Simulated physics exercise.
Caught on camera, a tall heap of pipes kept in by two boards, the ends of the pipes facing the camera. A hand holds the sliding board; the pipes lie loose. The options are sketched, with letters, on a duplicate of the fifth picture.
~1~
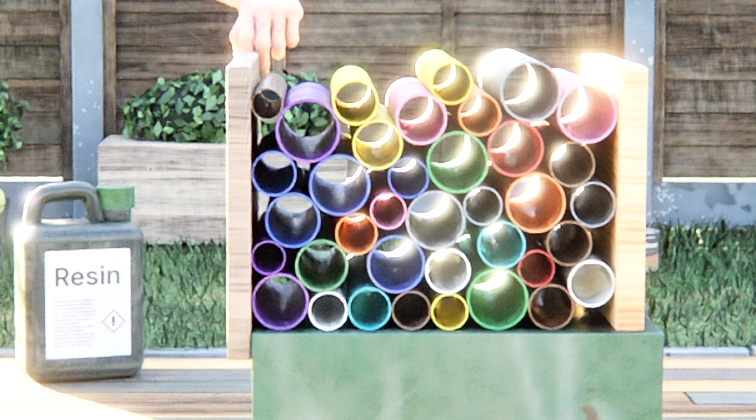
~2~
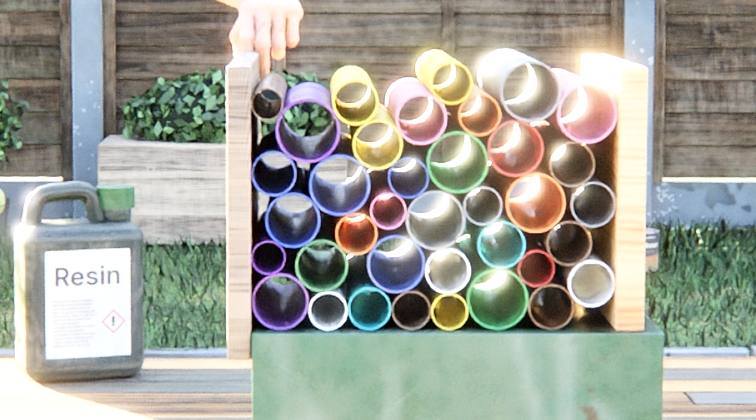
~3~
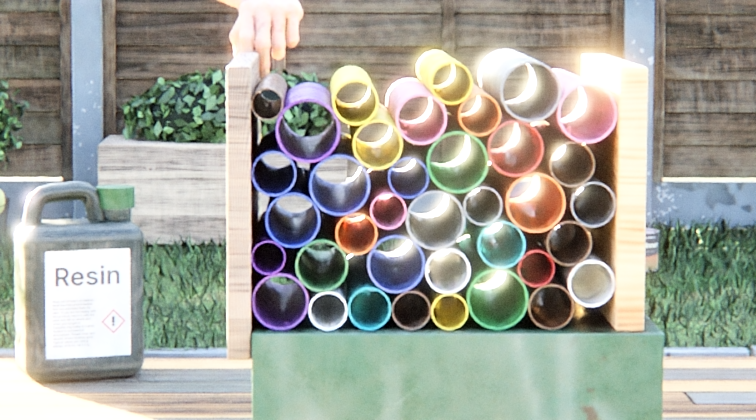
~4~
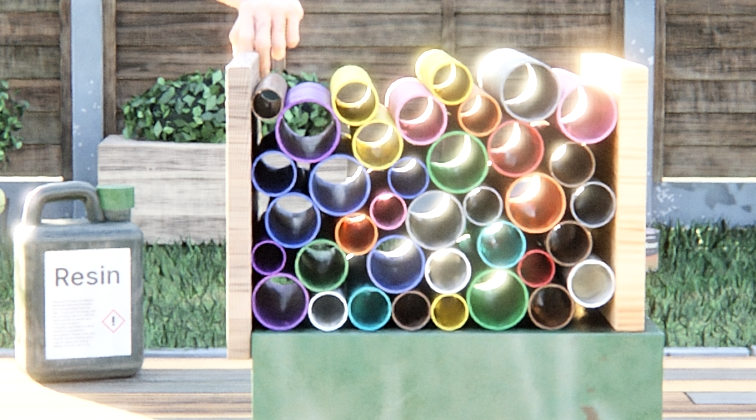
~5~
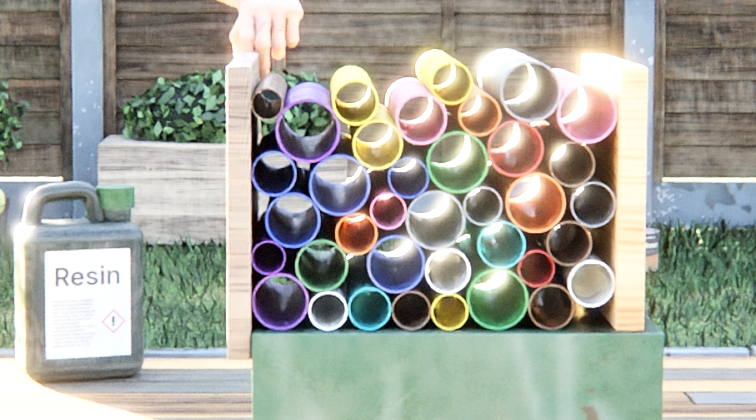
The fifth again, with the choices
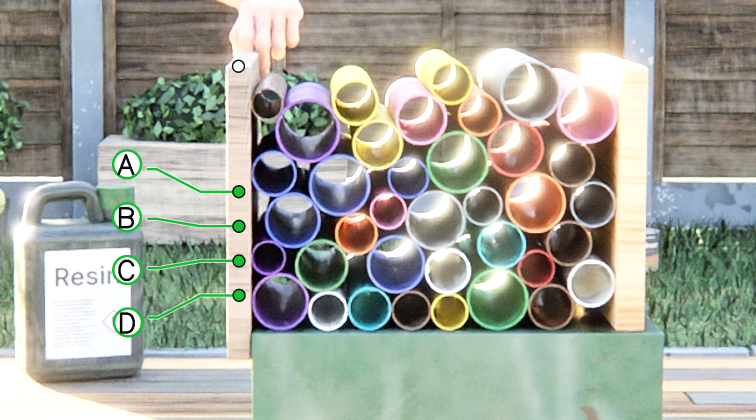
Nothing in the stack moves as a hand at the upper left rests on top of the left wooden board, and the camera stays still. Seen straight on in a garden, purple, blue, green, yellow, red, pink and grey pipes lie heaped between two upright boards on a green block, open ends forward. A dark container labelled Resin stands at left, before grass, planters and a wooden fence.
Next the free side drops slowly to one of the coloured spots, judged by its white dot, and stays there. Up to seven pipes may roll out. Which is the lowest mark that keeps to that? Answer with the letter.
No lower than C.
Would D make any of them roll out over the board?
At D: Yes.
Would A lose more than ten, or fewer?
Fewer than ten.
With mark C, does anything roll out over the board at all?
At C: Yes.
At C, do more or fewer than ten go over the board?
It loses fewer than ten.
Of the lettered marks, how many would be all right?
The number is three.
On the marked copy, A at (239, 192); B at (239, 226); C at (239, 261); D at (239, 295); the white dot at (238, 66).
With C. Early on, top of the board (251, 155).
Further on, top of the board (251, 254).
At the end, top of the board (251, 260), about four out over the board.
As for the rest, A one out over the board; B about four out over the board; D more than seven out over the board.
